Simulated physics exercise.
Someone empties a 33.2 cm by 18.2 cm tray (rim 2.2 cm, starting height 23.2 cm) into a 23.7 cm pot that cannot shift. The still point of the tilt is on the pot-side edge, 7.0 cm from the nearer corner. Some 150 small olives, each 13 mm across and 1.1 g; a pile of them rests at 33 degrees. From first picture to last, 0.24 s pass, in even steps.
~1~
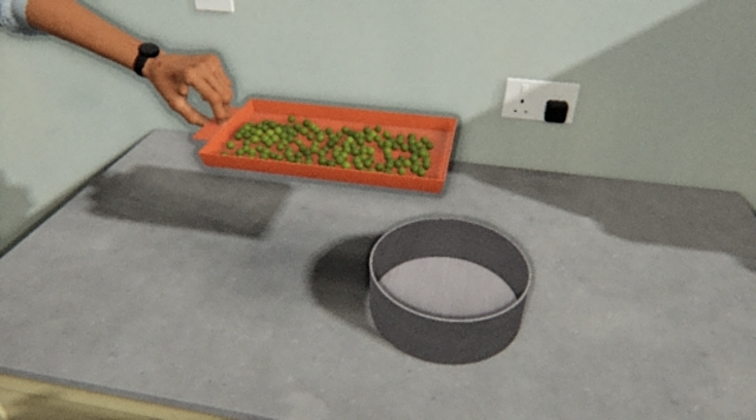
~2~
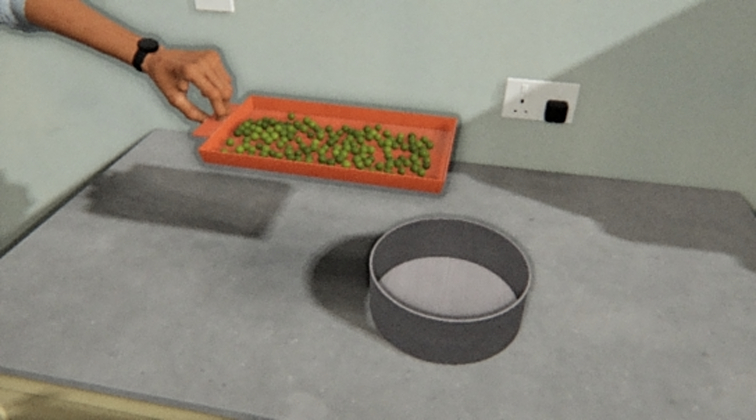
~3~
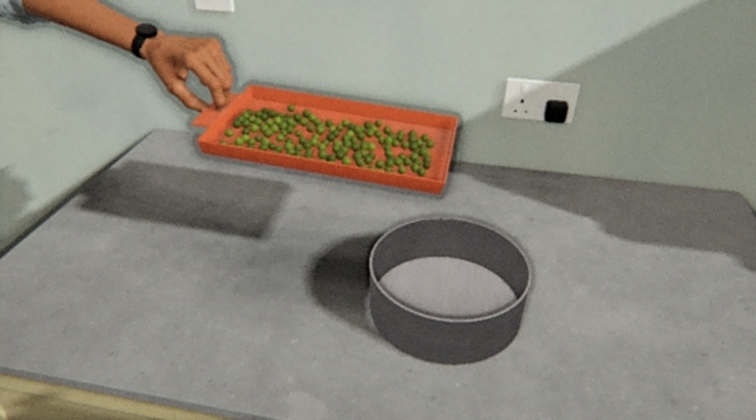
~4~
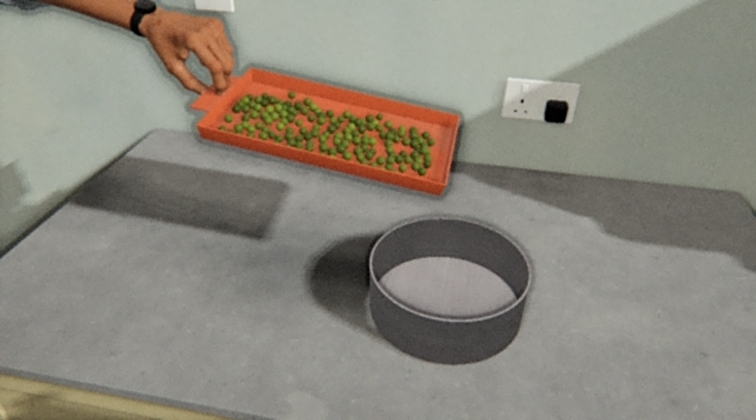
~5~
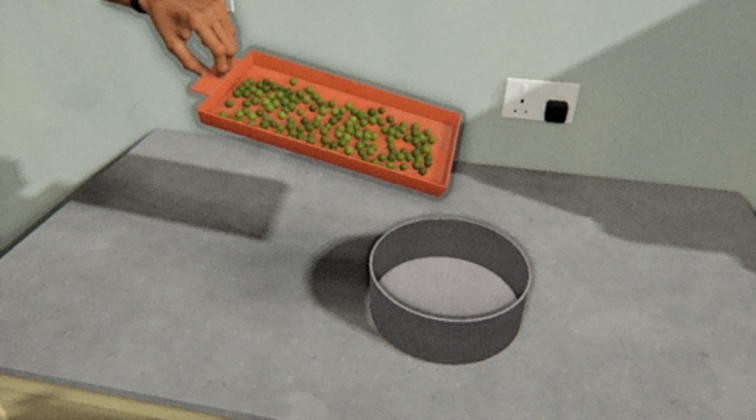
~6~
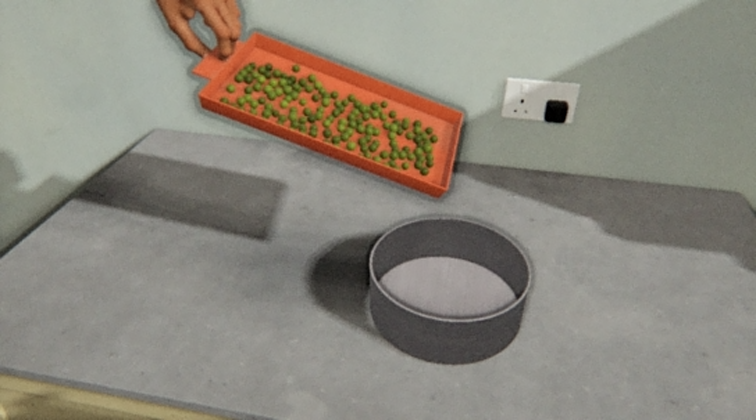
An orange tray of small green olives tilts down toward the right as a hand lifts its left end.
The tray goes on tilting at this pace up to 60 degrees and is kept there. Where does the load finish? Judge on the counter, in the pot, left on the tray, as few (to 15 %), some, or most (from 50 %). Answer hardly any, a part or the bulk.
Counter: Hardly any, pot: A part, tray: The bulk.
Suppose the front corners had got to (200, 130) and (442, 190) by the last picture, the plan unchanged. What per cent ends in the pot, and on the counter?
Pot 0, counter 0.
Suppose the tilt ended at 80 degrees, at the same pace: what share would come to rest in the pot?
Then about 70 per cent.
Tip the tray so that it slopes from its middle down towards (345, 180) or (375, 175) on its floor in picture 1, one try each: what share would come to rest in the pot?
Some 0 and 10 per cent.
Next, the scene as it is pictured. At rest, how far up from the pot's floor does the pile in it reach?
Some 2.0 cm.
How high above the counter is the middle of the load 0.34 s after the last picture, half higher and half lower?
About 30 cm.
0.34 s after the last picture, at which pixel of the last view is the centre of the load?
Near (406, 131).
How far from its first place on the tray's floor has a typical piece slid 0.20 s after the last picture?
About 4 cm.
Then, 0.20 s after the last picture, tilt 40 degrees; the tray holds 100 %, the pot 0 %.
Then, 0.34 s after the last picture, tilt 55 degrees; the tray holds 100 %, the pot 0 %.
Then, 0.60 s after the last picture, tilt 60 degrees; the tray holds 85 %, the pot 5 %.
In the end, counter 0 %, pot 30 %, tray 70 %.
